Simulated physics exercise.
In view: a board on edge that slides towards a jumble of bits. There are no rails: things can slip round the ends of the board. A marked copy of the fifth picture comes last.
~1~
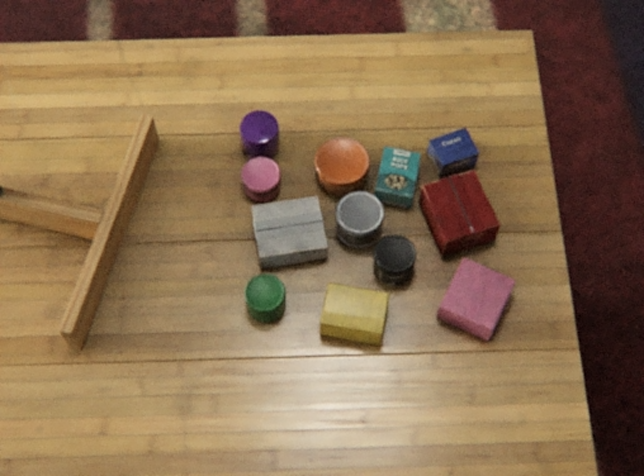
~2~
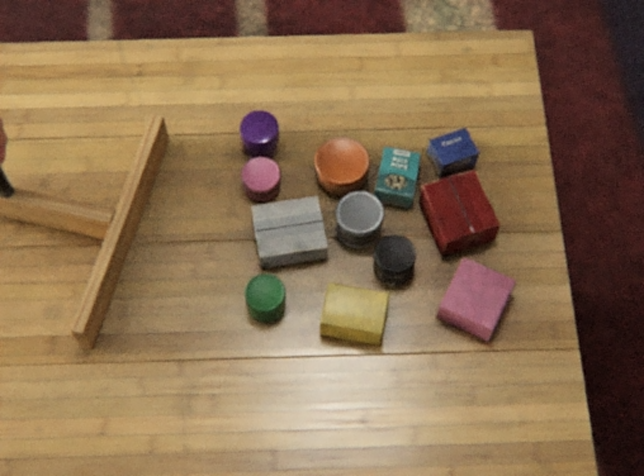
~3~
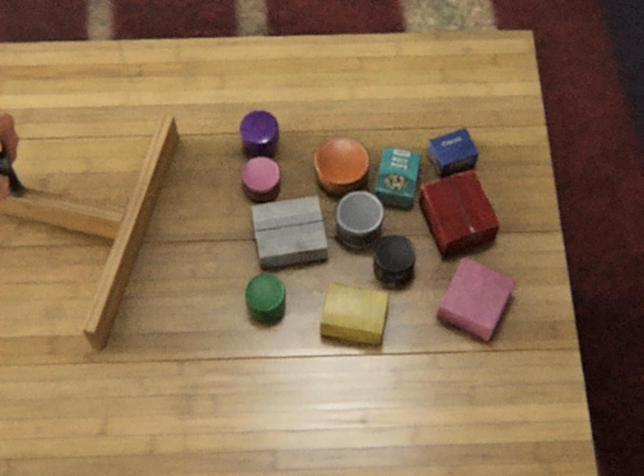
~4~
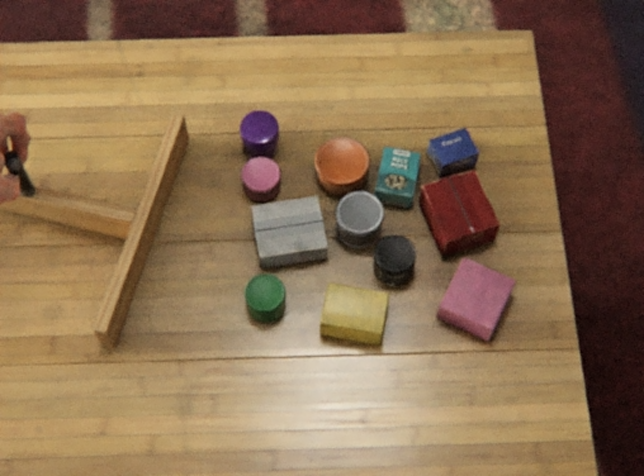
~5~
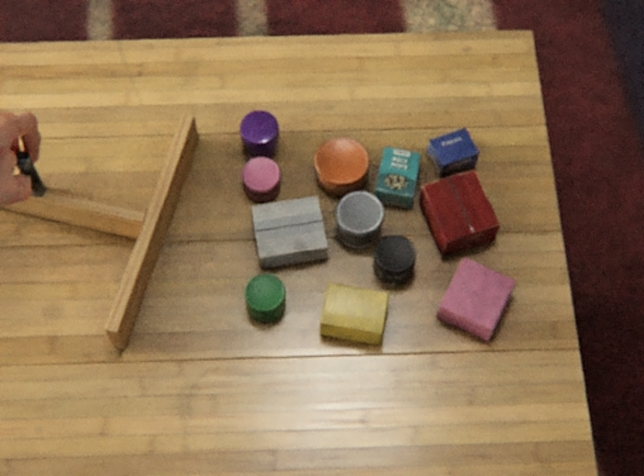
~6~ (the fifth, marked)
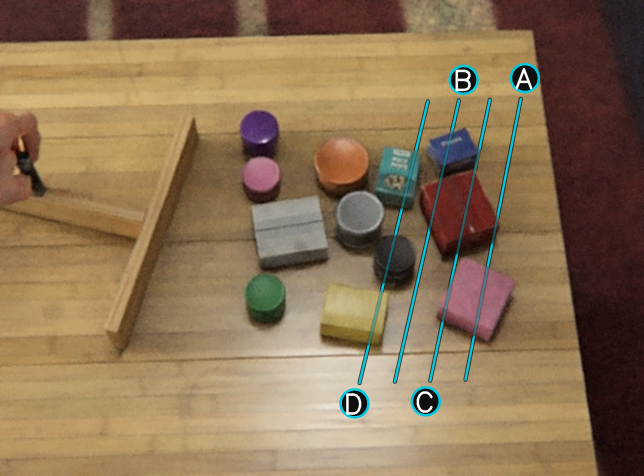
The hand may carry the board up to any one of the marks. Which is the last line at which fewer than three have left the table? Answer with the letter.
Up to line C.
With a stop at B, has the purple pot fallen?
No.
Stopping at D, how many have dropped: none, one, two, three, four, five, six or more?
In all, none.
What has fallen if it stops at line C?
It is the red box.
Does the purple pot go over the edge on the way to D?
No.
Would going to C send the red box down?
Yes.
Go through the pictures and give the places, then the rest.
In the first frame, turquoise packet (397, 178); orange jar (342, 167); black tub (394, 261).
In the second frame, board (119, 218); red box (459, 213).
In the third frame, board (129, 217); blue box (453, 153).
In the fourth frame, board (141, 217); purple pot (260, 135).
In the fifth frame, board (152, 217); white box (289, 232); grey tin (360, 220); yellow block (355, 314).
On the copy, A at (495, 230); B at (429, 232); C at (462, 231); D at (396, 233).
On C. First, board (263, 214); purple pot (317, 143); green jar (271, 299).
Then, board (374, 210); red box (507, 219); pink block (498, 306).
Finally, board (461, 208); red box over the edge; turquoise packet (549, 186); one fallen.
By contrast, A drops three; B is within the limit but short; D is within the limit but short.
